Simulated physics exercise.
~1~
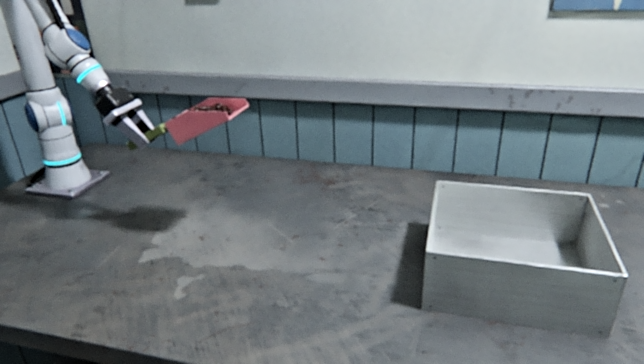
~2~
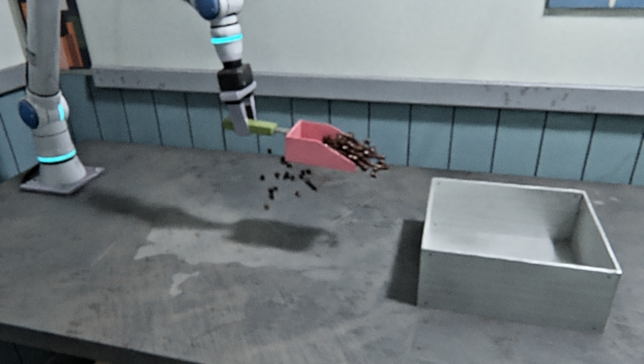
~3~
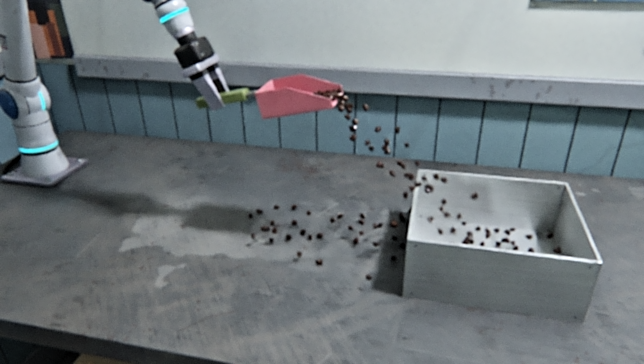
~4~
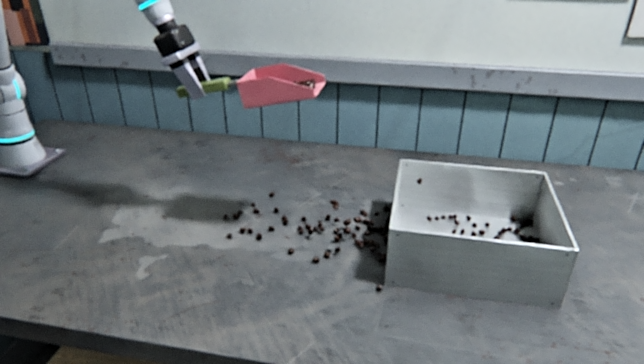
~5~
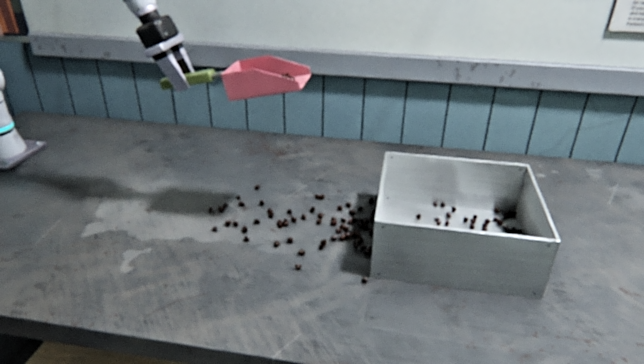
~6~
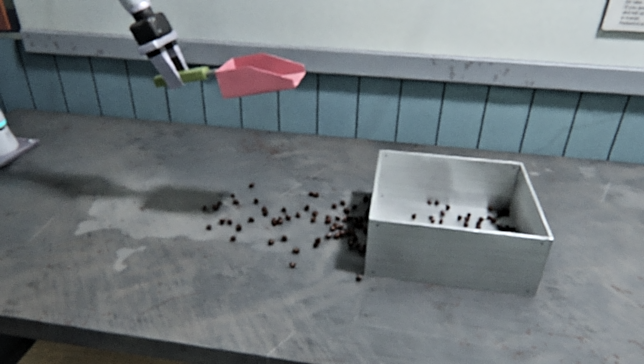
In the video, a robot arm swings a pink scoop of dark beans rightward toward an open gray box, spilling them off the front, then tilts the scoop back and holds still, leaving beans scattered both inside the box and across the table beside it.
